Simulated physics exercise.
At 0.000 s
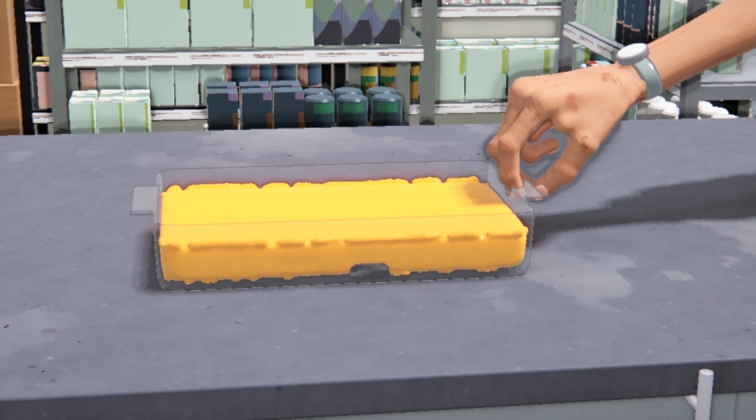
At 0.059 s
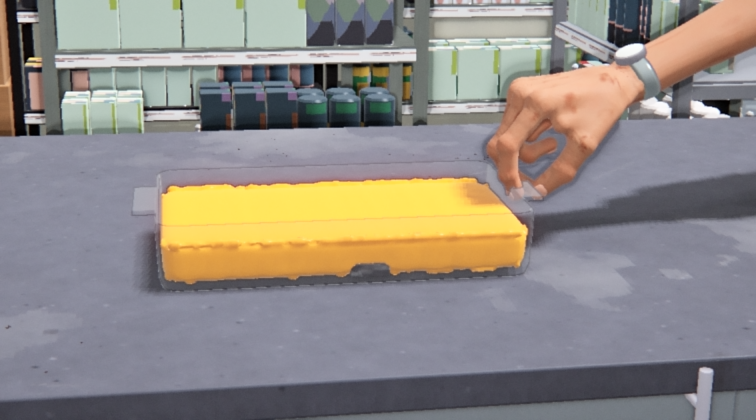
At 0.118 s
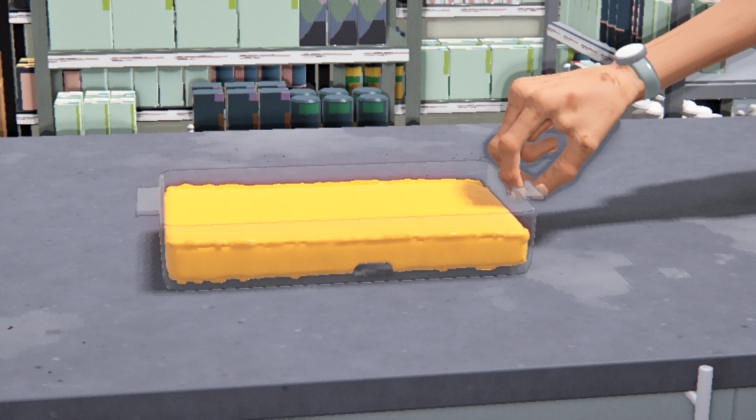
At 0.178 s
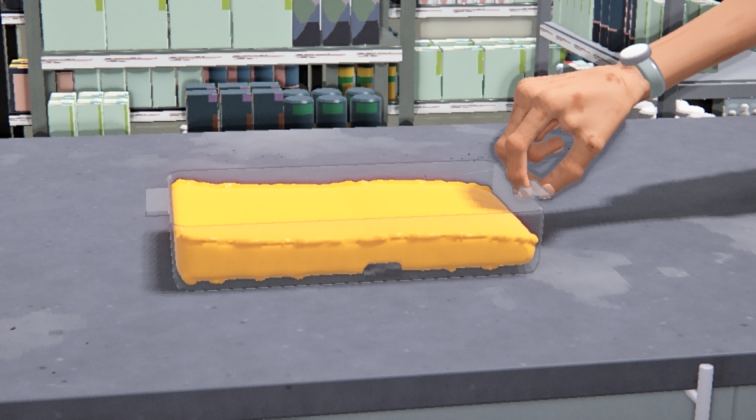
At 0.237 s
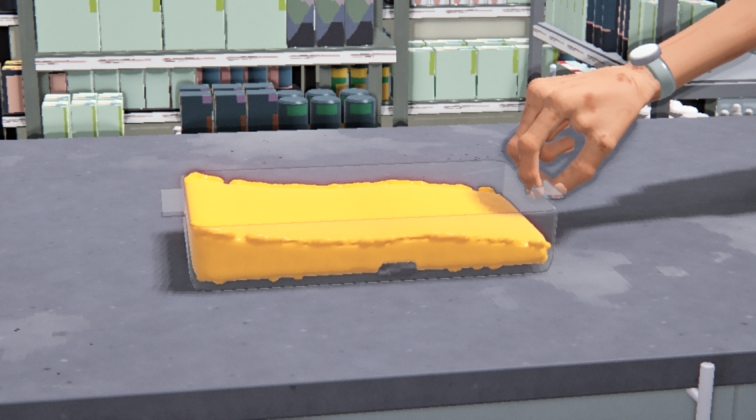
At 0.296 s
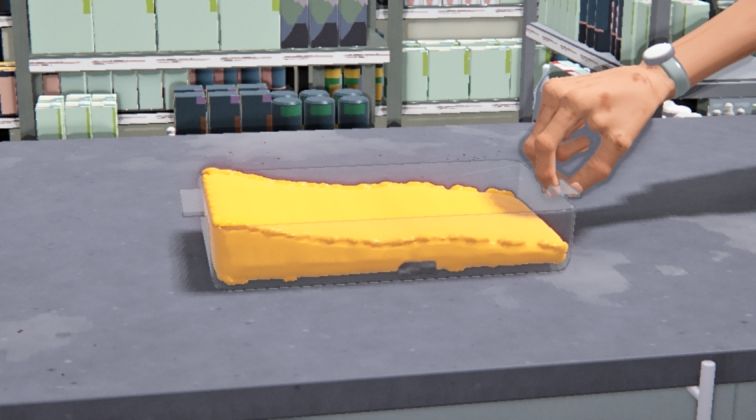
A clear oblong dish of yellow liquid sat still on a gray worktop beside a hand, then slid slowly to the right with the hand as the liquid rose at the left and sank at the right.
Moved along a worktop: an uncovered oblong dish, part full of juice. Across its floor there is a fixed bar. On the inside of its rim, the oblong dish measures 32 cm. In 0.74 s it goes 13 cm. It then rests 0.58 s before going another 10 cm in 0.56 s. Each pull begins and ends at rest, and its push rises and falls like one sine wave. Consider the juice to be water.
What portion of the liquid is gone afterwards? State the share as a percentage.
Close to 18 per cent is gone.
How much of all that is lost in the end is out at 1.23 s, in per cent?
Something near 50 out of a hundred.
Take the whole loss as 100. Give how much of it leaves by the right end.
80 %.
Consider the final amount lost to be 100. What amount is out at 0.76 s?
It works out to around 20 per cent.
After 0.76 s it has gone 13 cm; 0 per cent is out over the left end and 2 over the right.
After 1.23 s it has gone 13 cm; 0 per cent is out over the left end and 8 over the right.
After 1.70 s it has gone 21 cm; 3 per cent is out over the left end and 8 over the right.
After 2.17 s it has gone 23 cm; 3 per cent is out over the left end and 14 over the right.
In the end 18 per cent is out in all, 4 of it over the left end.
